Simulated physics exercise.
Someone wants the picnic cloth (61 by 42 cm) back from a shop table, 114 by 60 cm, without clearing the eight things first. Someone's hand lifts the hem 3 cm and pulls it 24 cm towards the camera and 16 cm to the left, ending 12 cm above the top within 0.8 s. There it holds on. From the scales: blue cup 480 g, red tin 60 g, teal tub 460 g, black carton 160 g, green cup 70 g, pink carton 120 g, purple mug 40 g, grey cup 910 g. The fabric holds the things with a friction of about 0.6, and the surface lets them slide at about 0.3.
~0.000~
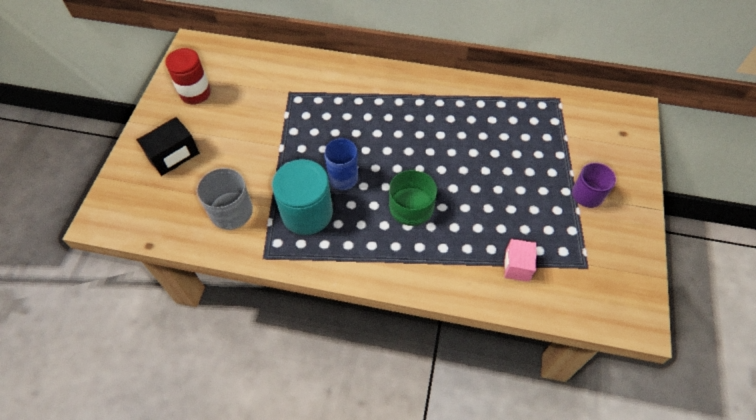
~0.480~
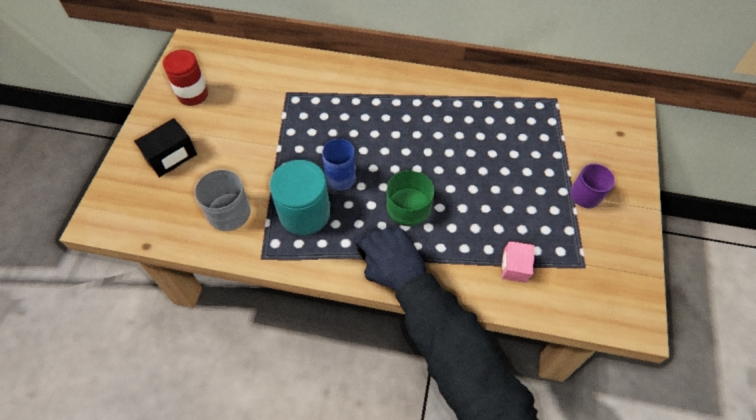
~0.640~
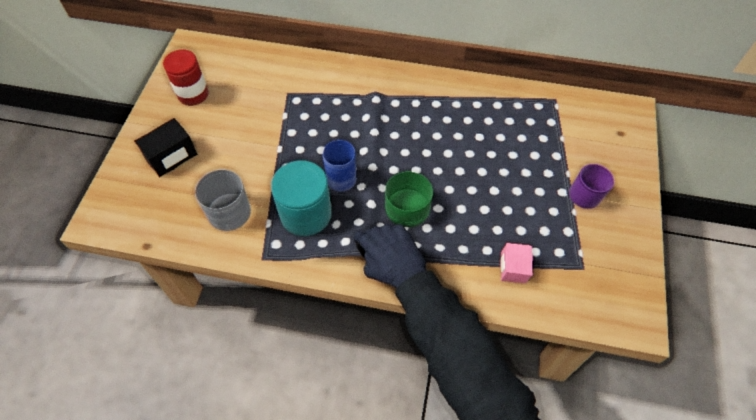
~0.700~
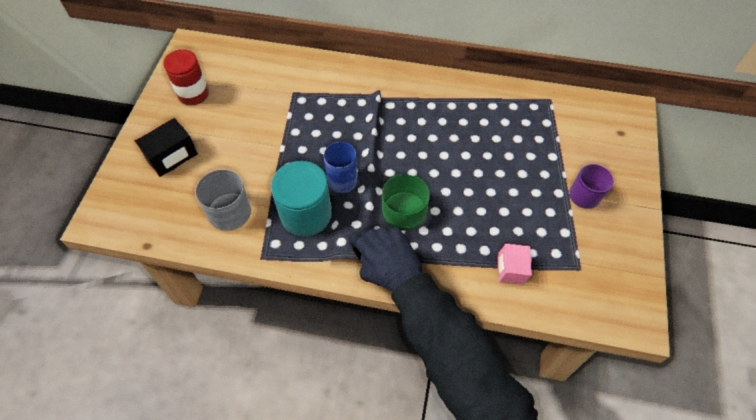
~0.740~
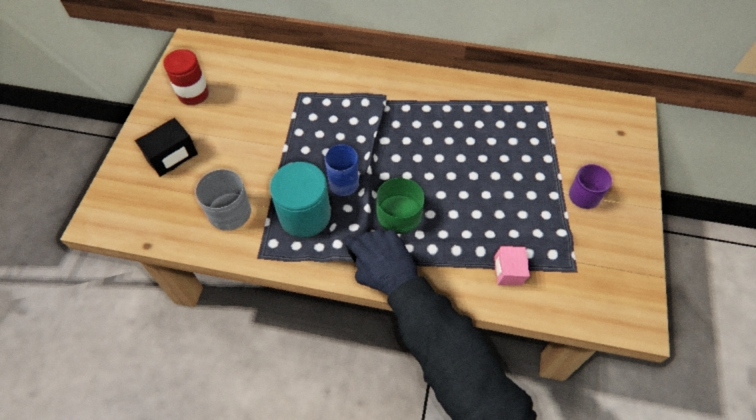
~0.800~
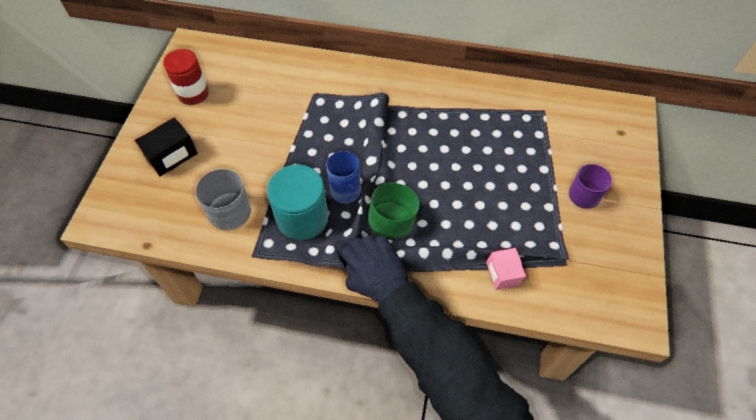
In the video, a dark-gloved hand grips the front edge of a polka-dot cloth on a wooden table and drags it slightly left and forward, bunching the fabric while the green cup and pink box shift with it.
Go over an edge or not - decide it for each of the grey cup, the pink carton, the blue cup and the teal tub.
Grey cup: Stays; pink carton: Leaves; blue cup: Leaves; teal tub: Leaves.
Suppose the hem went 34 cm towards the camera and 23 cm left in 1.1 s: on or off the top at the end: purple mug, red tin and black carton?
Outcome: Purple mug is still there; red tin is still there; black carton is still there.
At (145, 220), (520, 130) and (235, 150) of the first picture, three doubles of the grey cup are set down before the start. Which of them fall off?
Still on top, still on top, still on top.
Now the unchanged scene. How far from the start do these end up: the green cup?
Green cup: Off the top.
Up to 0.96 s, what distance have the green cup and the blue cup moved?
For the green cup, 15 centimetres, and for the blue cup, 10 centimetres.
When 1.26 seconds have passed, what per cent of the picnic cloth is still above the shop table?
Roughly 35%.
At 1.0 s, 95 % of the picnic cloth is still over the top; blue cup 10 cm off its start, pink carton 10 cm off its start, teal tub 7 cm off its start.
At 1.1 s, 65 % of the picnic cloth is still over the top; blue cup 19 cm off its start, pink carton on its side, 18 cm off its start, teal tub 14 cm off its start.
At 1.3 s, 35 % of the picnic cloth is still over the top; blue cup 29 cm off its start at (288, 291), pink carton over the edge, teal tub 24 cm off its start at (224, 292).
At 1.4 s, 0 % of the picnic cloth is still over the top; blue cup over the edge, teal tub over the edge, pink carton over the edge.
At 3.0 s, 0 % of the picnic cloth is still over the top; blue cup over the edge, teal tub over the edge, pink carton over the edge, grey cup 0 cm off its start at (219, 188).
